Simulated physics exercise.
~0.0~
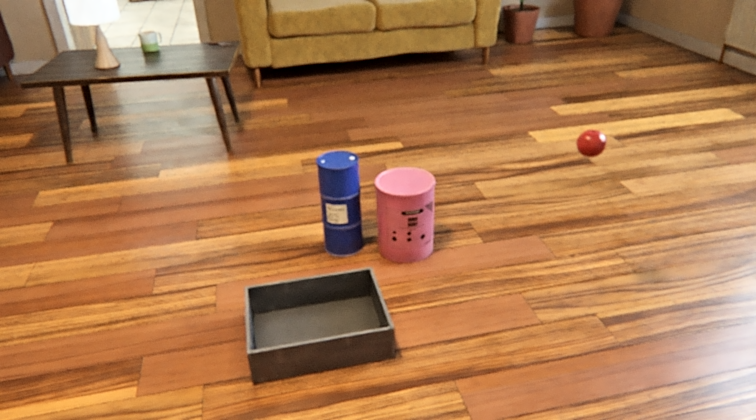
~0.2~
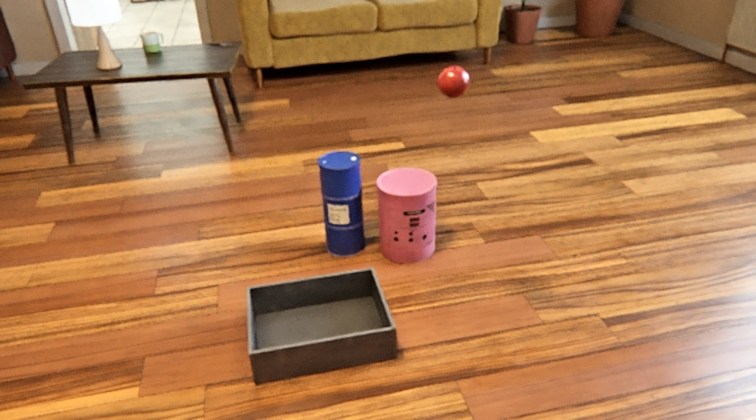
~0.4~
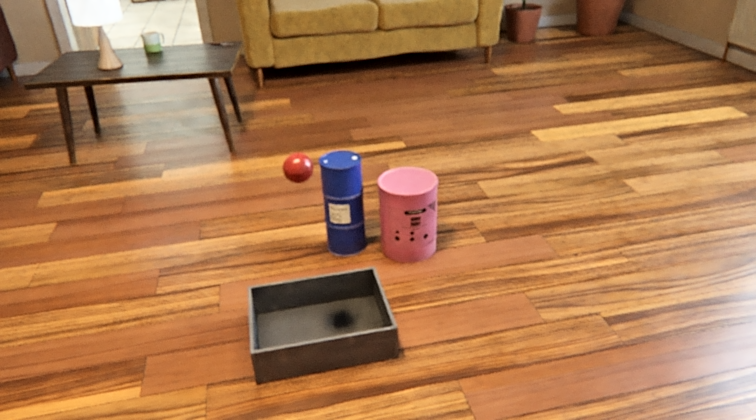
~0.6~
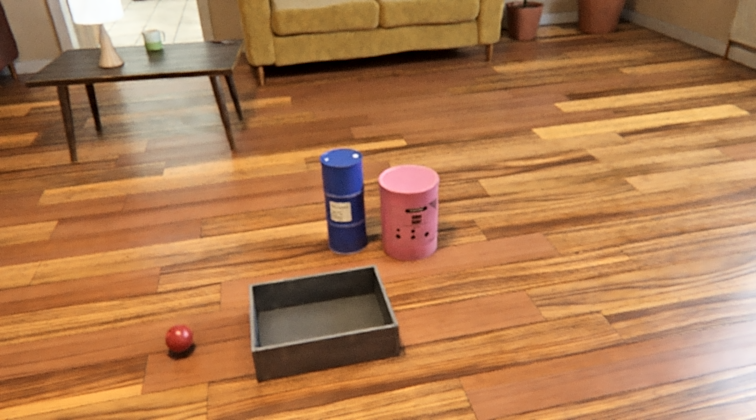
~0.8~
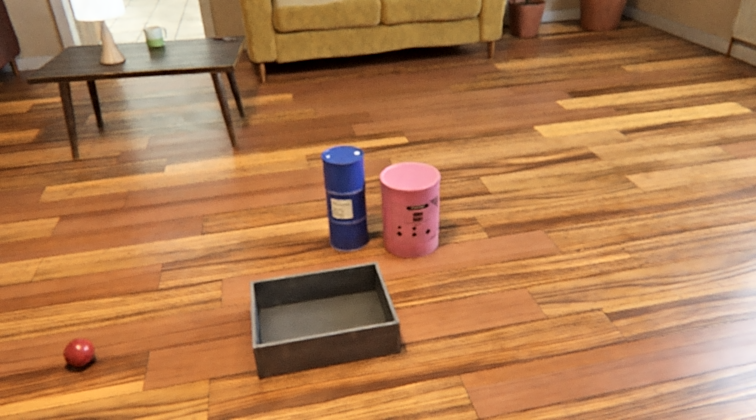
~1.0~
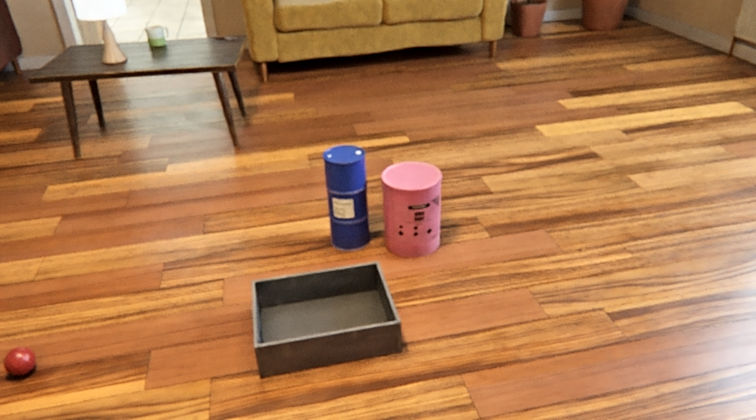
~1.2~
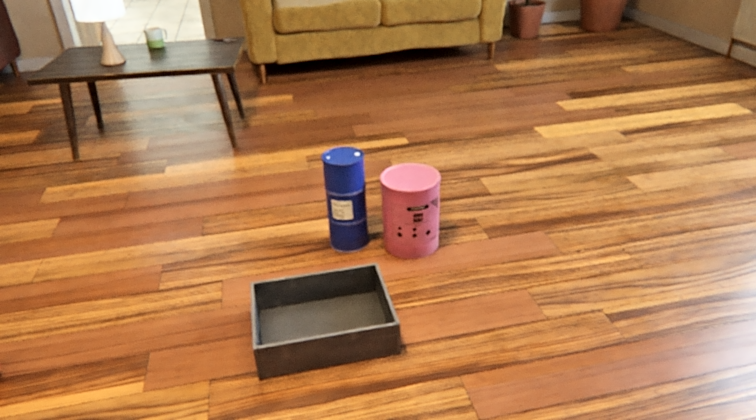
In a living room with a wooden floor, a red apple flew leftward past a blue canister and a pink pail, missed the open dark box, landed on the floor to its left, and rolled away out of view while everything else stayed standing.
